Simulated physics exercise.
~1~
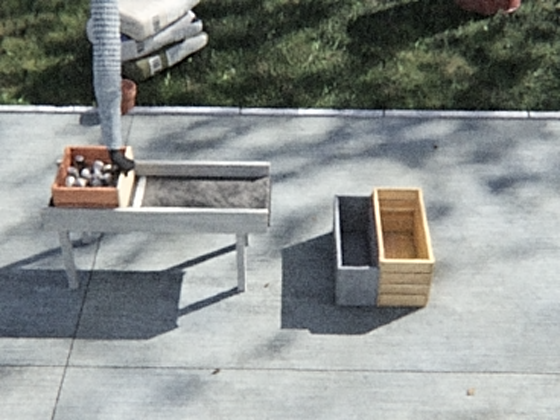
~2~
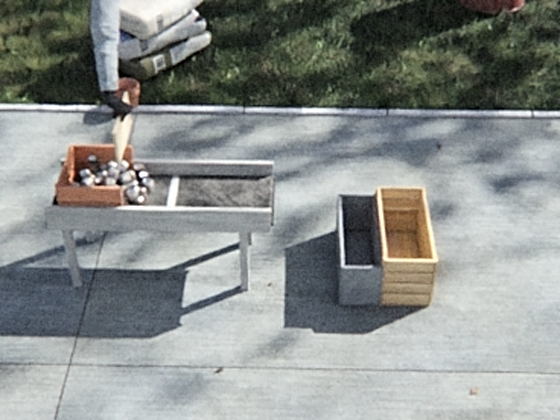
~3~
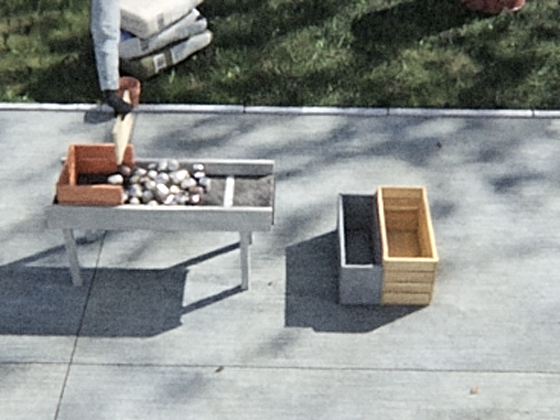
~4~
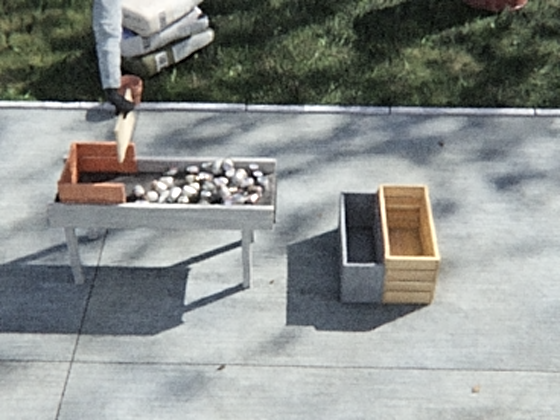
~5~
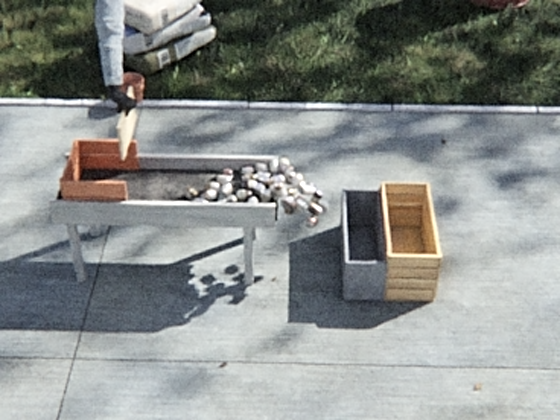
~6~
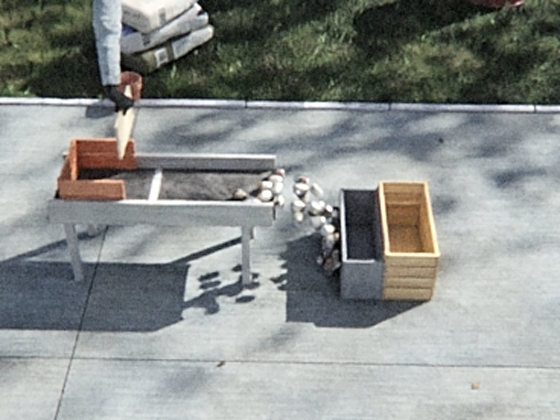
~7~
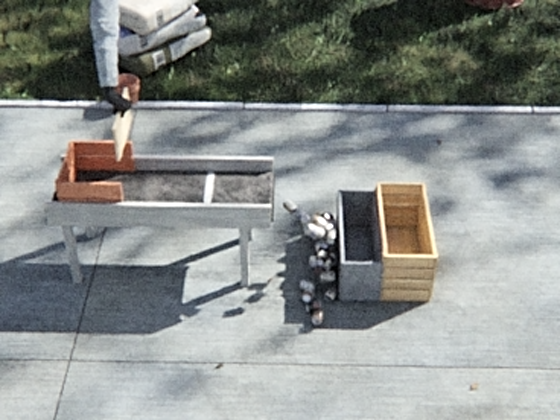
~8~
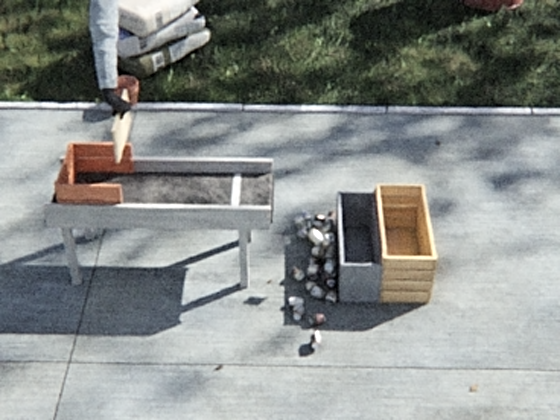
Gloved hand lifting a gate from an orange pen, releasing pale lumps along a belt to spill beside a grey box.
